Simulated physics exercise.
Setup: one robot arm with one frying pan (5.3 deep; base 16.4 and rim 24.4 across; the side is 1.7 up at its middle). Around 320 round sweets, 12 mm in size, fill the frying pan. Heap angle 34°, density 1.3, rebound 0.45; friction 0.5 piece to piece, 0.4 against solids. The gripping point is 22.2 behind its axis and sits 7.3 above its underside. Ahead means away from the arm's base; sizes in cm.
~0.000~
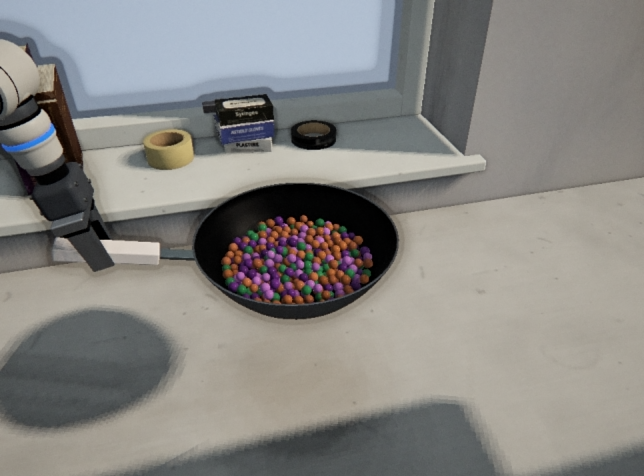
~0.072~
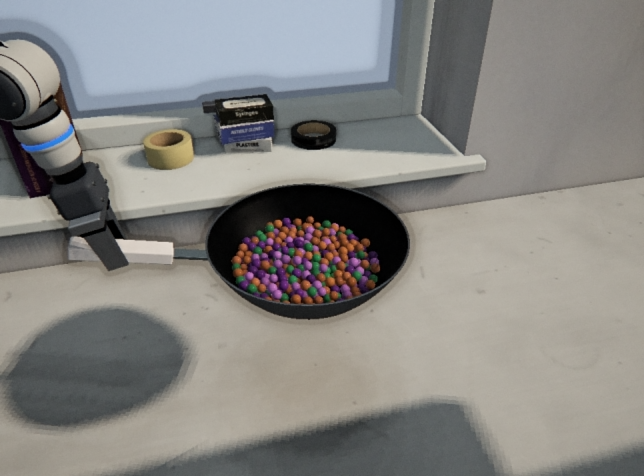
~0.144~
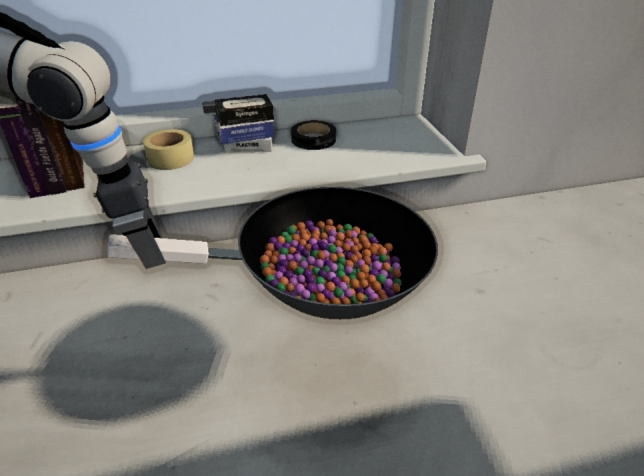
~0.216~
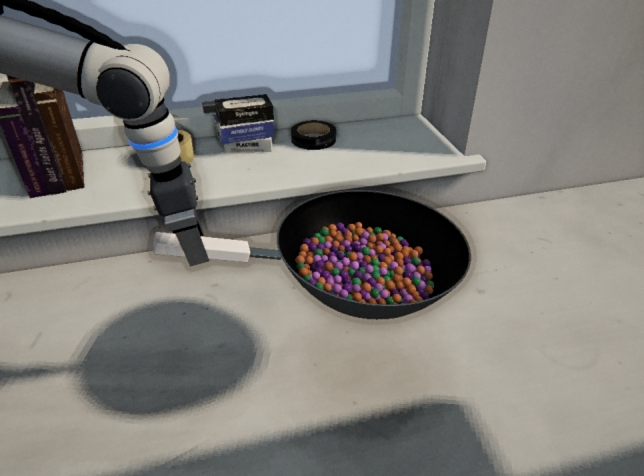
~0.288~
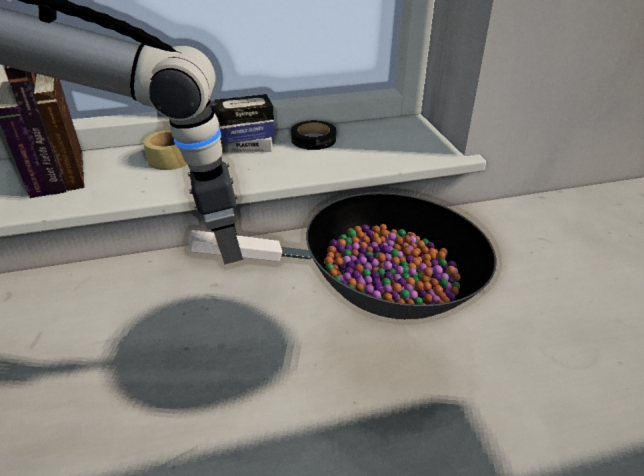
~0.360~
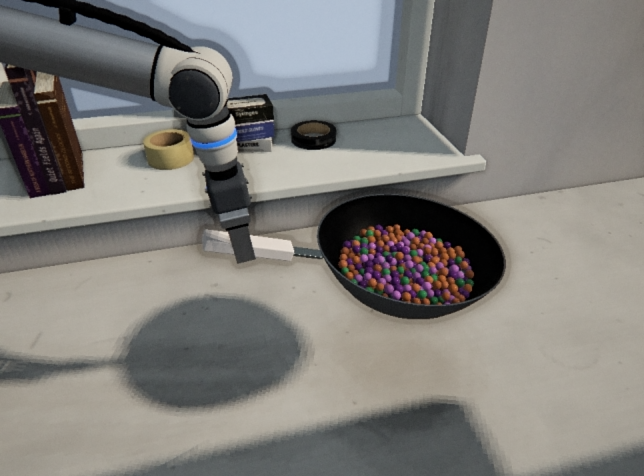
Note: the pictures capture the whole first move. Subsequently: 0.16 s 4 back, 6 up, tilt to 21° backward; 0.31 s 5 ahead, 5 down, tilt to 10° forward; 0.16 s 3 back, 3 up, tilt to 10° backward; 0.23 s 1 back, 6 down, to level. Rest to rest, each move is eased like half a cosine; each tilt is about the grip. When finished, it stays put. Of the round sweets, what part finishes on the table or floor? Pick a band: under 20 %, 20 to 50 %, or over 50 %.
Over 50 %.
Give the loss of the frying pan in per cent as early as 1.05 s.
Roughly 75 per cent.
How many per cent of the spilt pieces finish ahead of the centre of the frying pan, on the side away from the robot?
That share is close to 20 percent.
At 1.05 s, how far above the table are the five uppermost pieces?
Height: Around 42 cm.
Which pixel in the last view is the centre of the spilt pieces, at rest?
Close to (277, 386) in pixels.
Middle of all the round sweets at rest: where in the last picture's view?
Centre at rest, last frame: Approx. (301, 382) px.
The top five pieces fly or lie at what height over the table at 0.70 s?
50 cm or so.
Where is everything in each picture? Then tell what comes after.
The first picture shows frying pan middle at (297, 253), level; upper third of the load around (292, 256), from x 225 to 370, top at y 220; 316 in the frying pan.
The second picture shows frying pan middle at (308, 254), level; upper third of the load around (295, 260), from x 235 to 375, top at y 220.
The third picture shows frying pan middle at (337, 255), tilted 2° forward; upper third of the load around (312, 261), from x 265 to 395, top at y 225.
The fourth picture shows frying pan middle at (371, 257), tilted 3° forward; upper third of the load around (344, 262), from x 300 to 430, top at y 225.
The fifth picture shows frying pan middle at (397, 258), tilted 5° forward; upper third of the load around (374, 263), from x 330 to 455, top at y 230.
The sixth picture shows frying pan middle at (406, 259), tilted 5° forward; upper third of the load around (393, 265), from x 345 to 470, top at y 230; 316 in the frying pan.
After 0.70 s, tilted 1° backward, highest piece 51 above the table; 14 in the frying pan, 302 in flight or on a rim.
After 1.05 s, tilted 9° backward, highest piece 45 above the table; 200 on the table or floor, 84 in the frying pan, 32 in flight or on a rim.
After 1.42 s, level, highest piece 25 above the table; 233 on the table or floor, 62 in the frying pan, 21 in flight or on a rim.
After 2.47 s, level, highest piece 25 above the table; 254 on the table or floor, 62 in the frying pan.
At rest, 254 on the table or floor, 62 in the frying pan. That is 80 % on the table or floor.
